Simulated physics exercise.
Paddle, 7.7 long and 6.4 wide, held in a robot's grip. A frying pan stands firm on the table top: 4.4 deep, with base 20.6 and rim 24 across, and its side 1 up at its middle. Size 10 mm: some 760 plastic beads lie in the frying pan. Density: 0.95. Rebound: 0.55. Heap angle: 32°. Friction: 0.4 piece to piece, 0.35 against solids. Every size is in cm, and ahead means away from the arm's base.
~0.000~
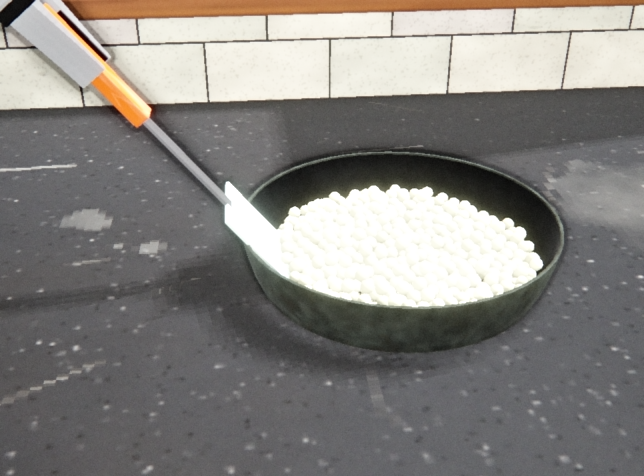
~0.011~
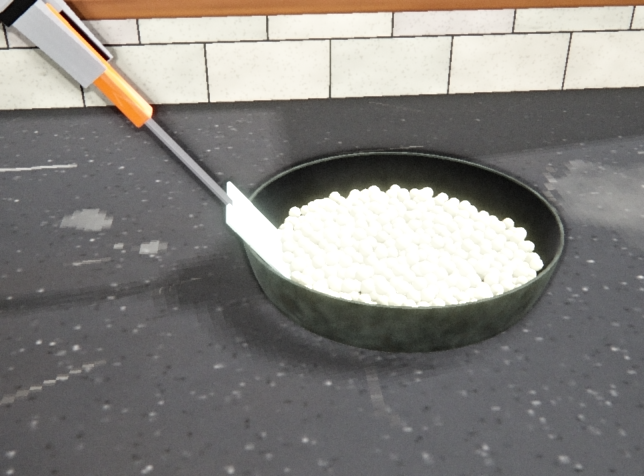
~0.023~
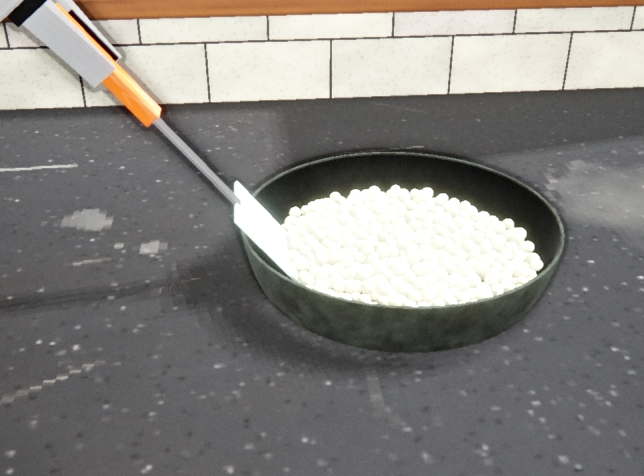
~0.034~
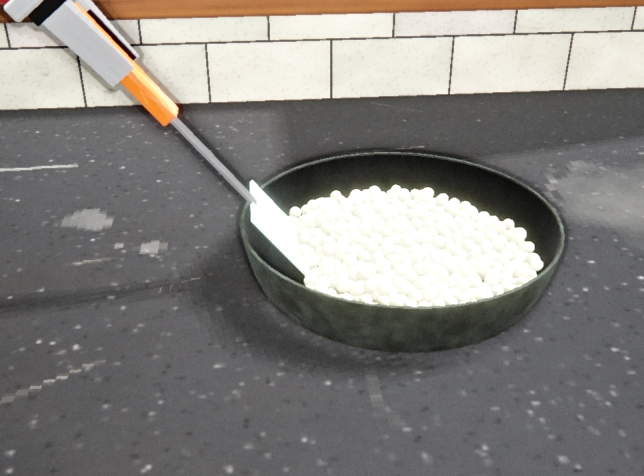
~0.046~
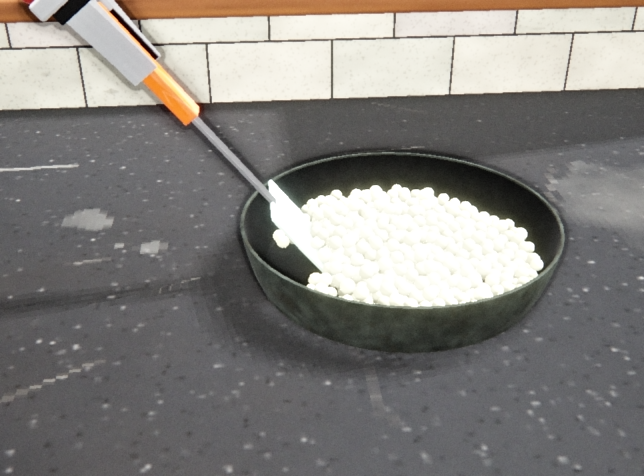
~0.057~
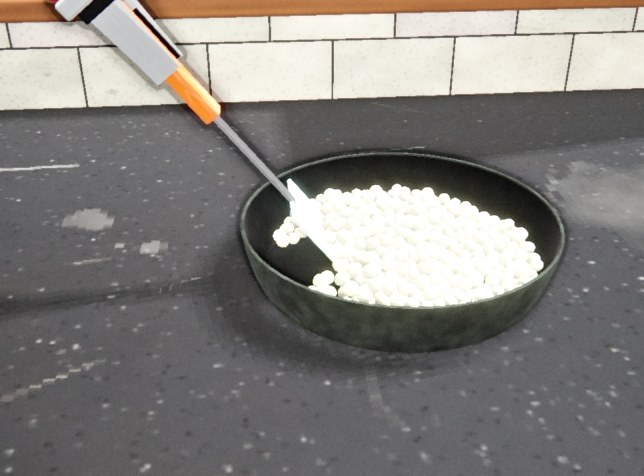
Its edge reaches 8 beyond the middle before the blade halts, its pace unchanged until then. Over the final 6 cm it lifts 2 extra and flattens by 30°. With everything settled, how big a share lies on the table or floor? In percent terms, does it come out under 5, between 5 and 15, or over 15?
It comes out between 5 and 15 %.
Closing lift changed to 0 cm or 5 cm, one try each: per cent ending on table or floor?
Close to 5 and 15 percent respectively.
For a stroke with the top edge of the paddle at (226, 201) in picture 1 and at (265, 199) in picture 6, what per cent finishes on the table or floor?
Roughly 0 %.
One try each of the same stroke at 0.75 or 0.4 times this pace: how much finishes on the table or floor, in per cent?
Roughly 5 % and roughly 0 %.
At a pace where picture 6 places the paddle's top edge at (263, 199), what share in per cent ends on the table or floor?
Roughly 5 per cent.
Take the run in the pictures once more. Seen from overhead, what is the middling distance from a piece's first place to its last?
Near 2 cm, measured level.
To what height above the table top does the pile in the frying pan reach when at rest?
Near 5.5 centimetres high.
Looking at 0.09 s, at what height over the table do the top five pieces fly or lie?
About 7 centimetres.
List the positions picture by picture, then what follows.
In the first frame, paddle top edge at (226, 201), sloping 52°; upper third of the load around (391, 244), from x 280 to 535, top at y 190; 758 in the frying pan.
In the second frame, paddle top edge at (228, 201), sloping 52°; upper third of the load around (390, 244), from x 280 to 535, top at y 190.
In the third frame, paddle top edge at (236, 201), sloping 52°; upper third of the load around (386, 244), from x 280 to 535, top at y 190.
In the fourth frame, paddle top edge at (252, 200), sloping 52°; upper third of the load around (383, 243), from x 280 to 535, top at y 190.
In the fifth frame, paddle top edge at (271, 199), sloping 52°; upper third of the load around (384, 238), from x 280 to 535, top at y 190.
In the sixth frame, paddle top edge at (291, 198), sloping 52°; upper third of the load around (388, 236), from x 280 to 535, top at y 190; 758 in the frying pan.
After 0.09 s, sloping 52°, highest piece 7 above the table; 758 in the frying pan.
After 0.11 s, sloping 44°, highest piece 8 above the table; 758 in the frying pan.
After 0.33 s, sloping 22°, highest piece 5 above the table; 692 in the frying pan, 63 on the table or floor, 3 on the blade or in flight.
After 1.38 s, sloping 22°, highest piece 5 above the table; 691 in the frying pan, 67 on the table or floor.
At rest, 691 in the frying pan, 67 on the table or floor. That is 9 % on the table or floor.
